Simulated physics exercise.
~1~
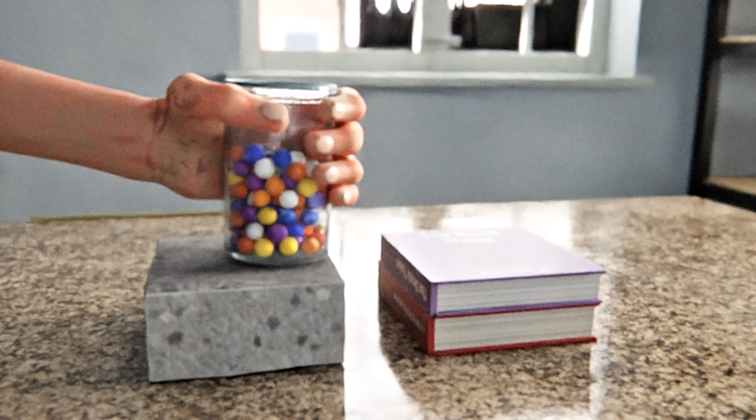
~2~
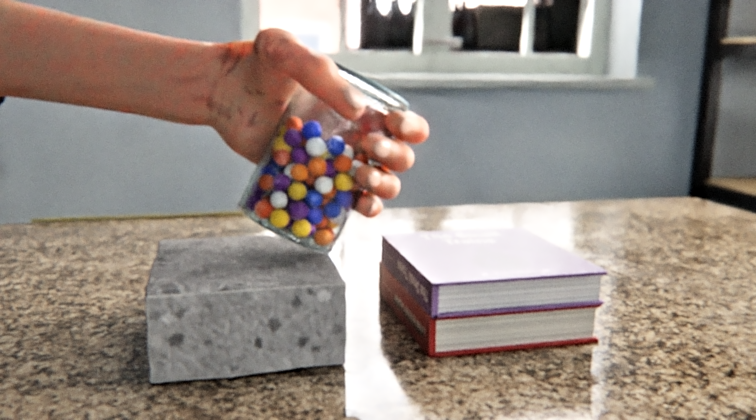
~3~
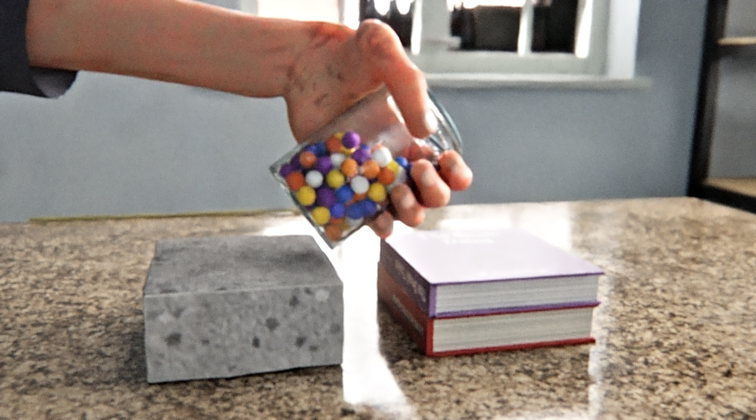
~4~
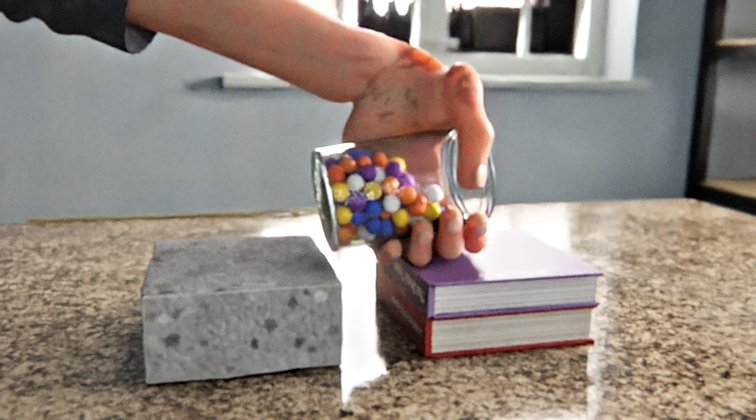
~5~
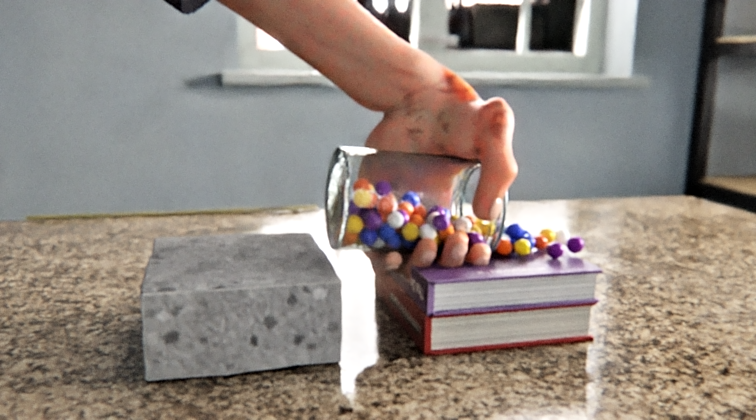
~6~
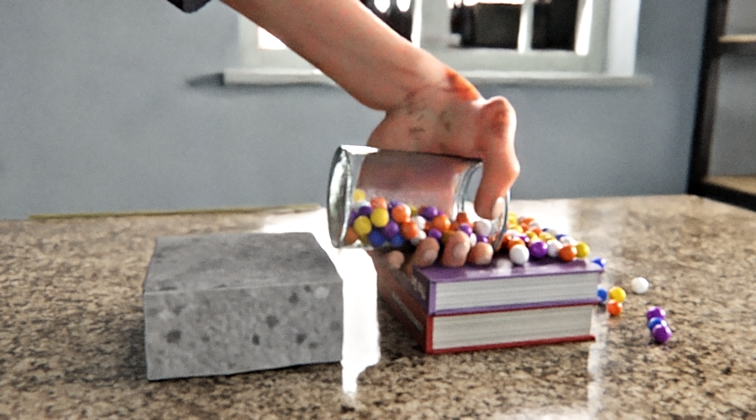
On a speckled stone countertop, a hand lifted a clear jar of colourful beads off a grey block, tilted it rightward and laid it sideways on two stacked books, where some beads spilled across the cover and a few dropped onto the counter.
